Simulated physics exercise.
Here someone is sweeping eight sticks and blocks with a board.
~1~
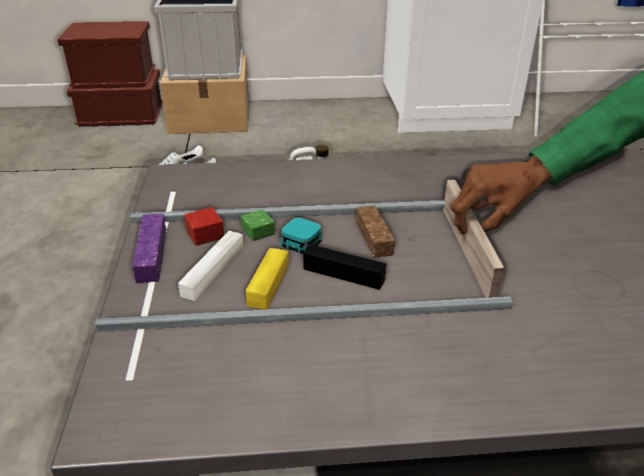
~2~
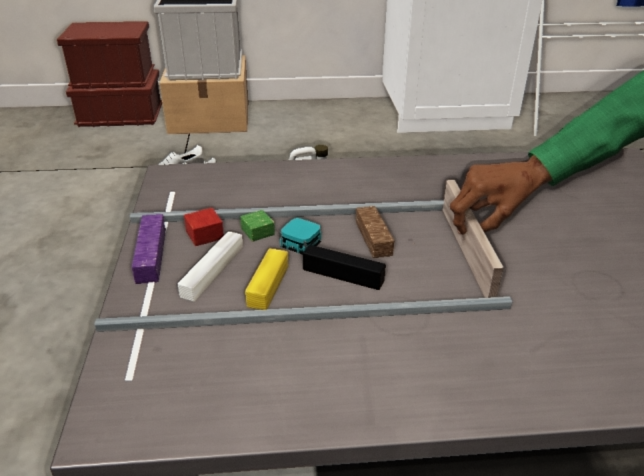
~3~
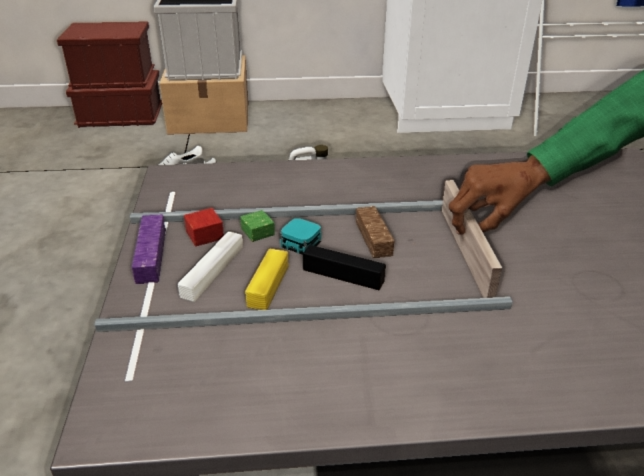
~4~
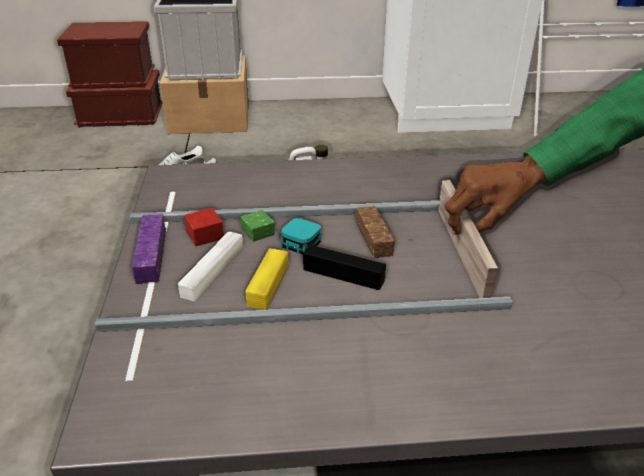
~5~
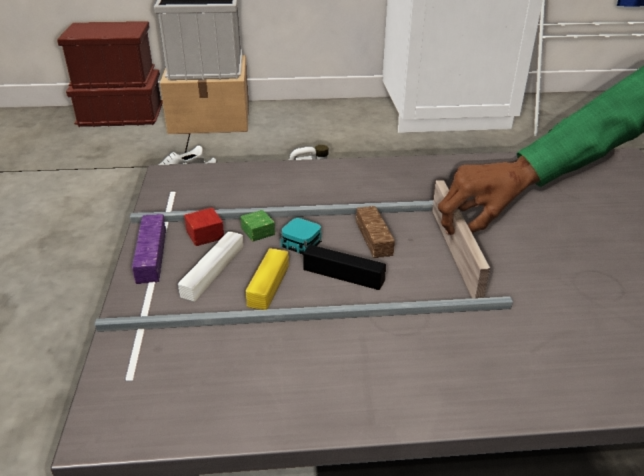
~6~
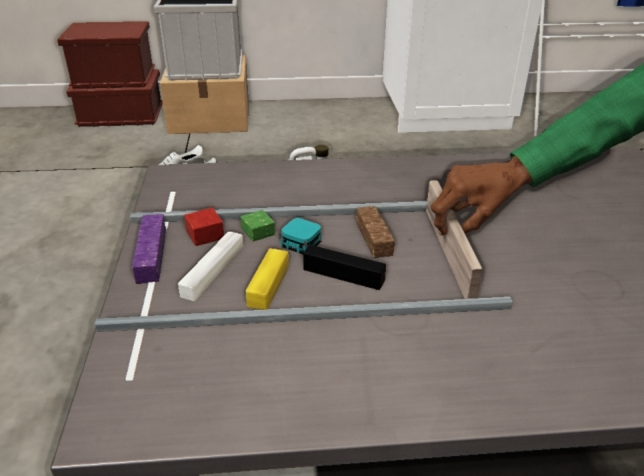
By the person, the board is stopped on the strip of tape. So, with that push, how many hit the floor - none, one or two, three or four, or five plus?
After the push, three or four have dropped.
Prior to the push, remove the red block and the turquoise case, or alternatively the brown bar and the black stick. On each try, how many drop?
2, then 2.
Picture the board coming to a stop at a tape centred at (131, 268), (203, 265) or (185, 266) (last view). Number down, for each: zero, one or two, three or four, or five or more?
Count per stopping tape, as listed: More than four, either one or two, either one or two.
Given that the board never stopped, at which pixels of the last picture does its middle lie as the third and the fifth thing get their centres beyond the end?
The first one at (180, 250), the next at (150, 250).
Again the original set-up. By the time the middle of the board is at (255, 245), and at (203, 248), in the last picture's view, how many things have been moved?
So 7, and at the other place 8.
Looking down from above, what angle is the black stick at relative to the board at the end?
The angle comes out near 35 degrees.
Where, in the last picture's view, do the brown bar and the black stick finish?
The brown bar comes to rest close to (149, 240), while the black stick rests close to (119, 271).
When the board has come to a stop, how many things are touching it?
3.
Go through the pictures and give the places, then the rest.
The first frame shows purple bar (151, 247); red block (205, 226); white stick (213, 264); board (470, 235); tape (156, 267).
The second frame shows red block (204, 227); board (469, 236).
The third frame shows white stick (213, 265); brown bar (374, 231).
The fourth frame shows purple bar (150, 247); black stick (344, 267).
The fifth frame shows red block (204, 226); turquoise case (301, 237).
The sixth frame shows purple bar (150, 247); red block (204, 226); white stick (213, 264); board (450, 236); tape (156, 267).
Soon after, none off yet; purple bar at rest near (150, 247); red block at rest near (204, 226); white stick at rest near (213, 264).
Then, none off yet; purple bar at rest near (150, 247); red block moved about its own width near (184, 224); white stick moved a little near (172, 268).
At rest, the number that fall off is three or four; fallen, white stick, red block and purple bar.
